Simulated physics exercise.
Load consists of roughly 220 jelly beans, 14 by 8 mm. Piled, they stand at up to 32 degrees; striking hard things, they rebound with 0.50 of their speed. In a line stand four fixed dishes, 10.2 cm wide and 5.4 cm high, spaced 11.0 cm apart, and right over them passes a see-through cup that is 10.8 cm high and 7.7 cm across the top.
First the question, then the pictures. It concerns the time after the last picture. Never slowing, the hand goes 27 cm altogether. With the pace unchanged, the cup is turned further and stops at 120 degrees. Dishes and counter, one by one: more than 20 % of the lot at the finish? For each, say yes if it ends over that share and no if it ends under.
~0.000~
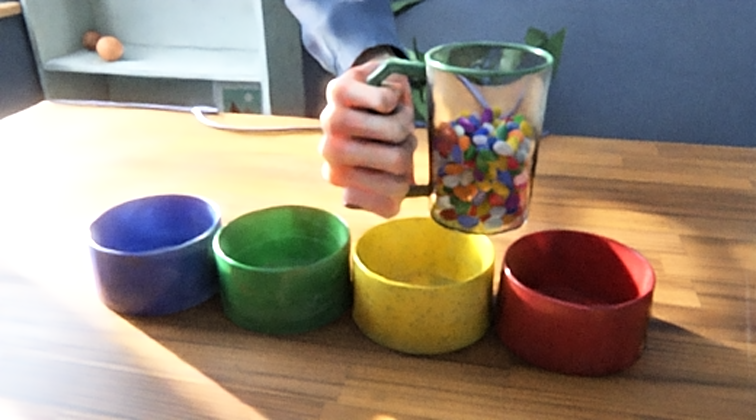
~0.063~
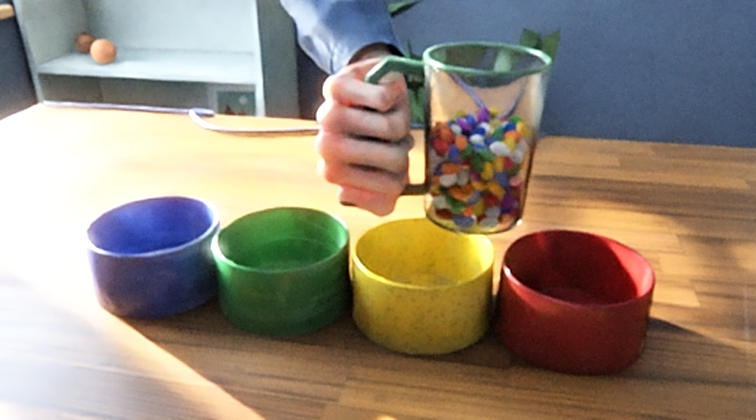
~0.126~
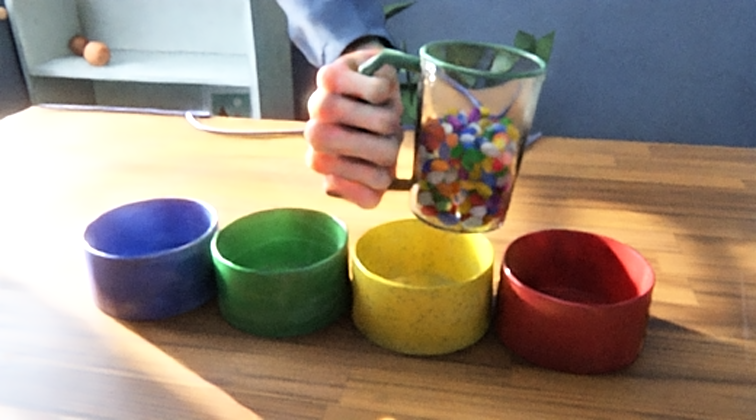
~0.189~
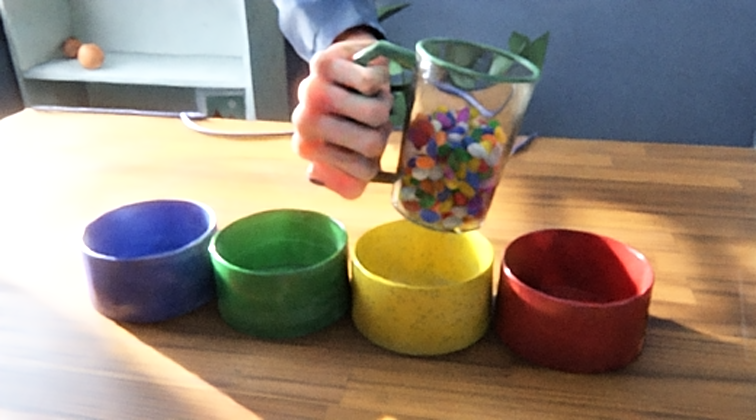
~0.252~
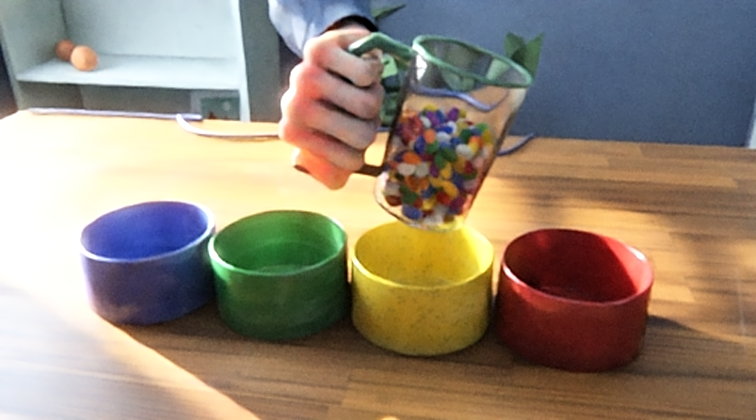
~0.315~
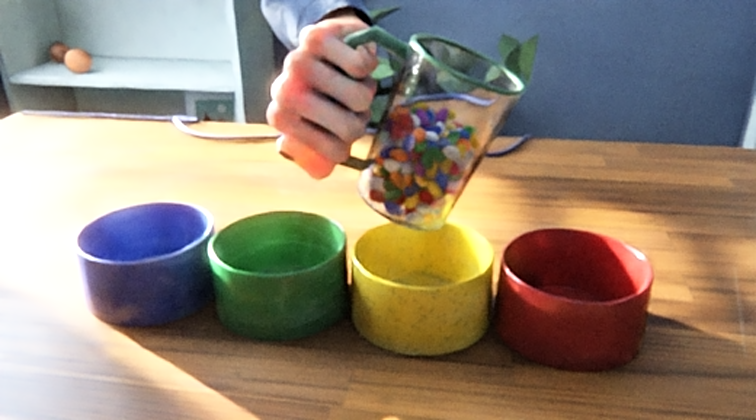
Red dish - no, blue dish - no, green dish - yes, yellow dish - no, counter - no.
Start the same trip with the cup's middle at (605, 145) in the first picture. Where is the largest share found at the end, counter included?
Yellow.
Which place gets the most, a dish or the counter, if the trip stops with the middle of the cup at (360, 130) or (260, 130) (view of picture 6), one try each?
Try 1 - yellow; try 2 - green.
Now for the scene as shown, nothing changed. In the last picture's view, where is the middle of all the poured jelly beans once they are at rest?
Centre at rest, approx.: (290, 277) px.
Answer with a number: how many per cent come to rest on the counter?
0 %.
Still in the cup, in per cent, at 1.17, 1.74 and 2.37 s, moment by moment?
Close to 100, 5 and 0 per cent respectively.
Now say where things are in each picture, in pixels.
Cup at (483, 139), tilt 0 degrees, lip at (551, 61), moved 0.0 cm; middle of the pieces at (483, 174); red dish at (577, 265); yellow dish at (424, 249); green dish at (284, 235); blue dish at (155, 222), in the first frame.
Cup at (480, 139), tilt 1 degrees, lip at (550, 62), moved 0.2 cm; middle of the pieces at (479, 174), in the second frame.
Cup at (470, 138), tilt 6 degrees, lip at (544, 67), moved 0.8 cm; middle of the pieces at (466, 173), in the third frame.
Cup at (457, 137), tilt 12 degrees, lip at (538, 74), moved 1.7 cm; middle of the pieces at (450, 171), in the fourth frame.
Cup at (445, 137), tilt 17 degrees, lip at (530, 81), moved 2.5 cm; middle of the pieces at (435, 170), in the fifth frame.
Cup at (433, 136), tilt 23 degrees, lip at (522, 89), moved 3.3 cm; middle of the pieces at (419, 168); red dish at (575, 262); yellow dish at (422, 251); green dish at (279, 240); blue dish at (146, 230). The cup turns about 90 degrees a second and travels 13 cm a second, in the sixth frame.
After 1.17 s, tilt 100 degrees; cup holds 100 %.
After 1.74 s, tilt 120 degrees; cup holds 5 %, green 95 %.
After 2.37 s, tilt 120 degrees; cup holds 0 %, green 95 %.
At rest (2.7 s), red 0 %, blue 0 %, green 95 %, yellow 0 %, counter 0 %.
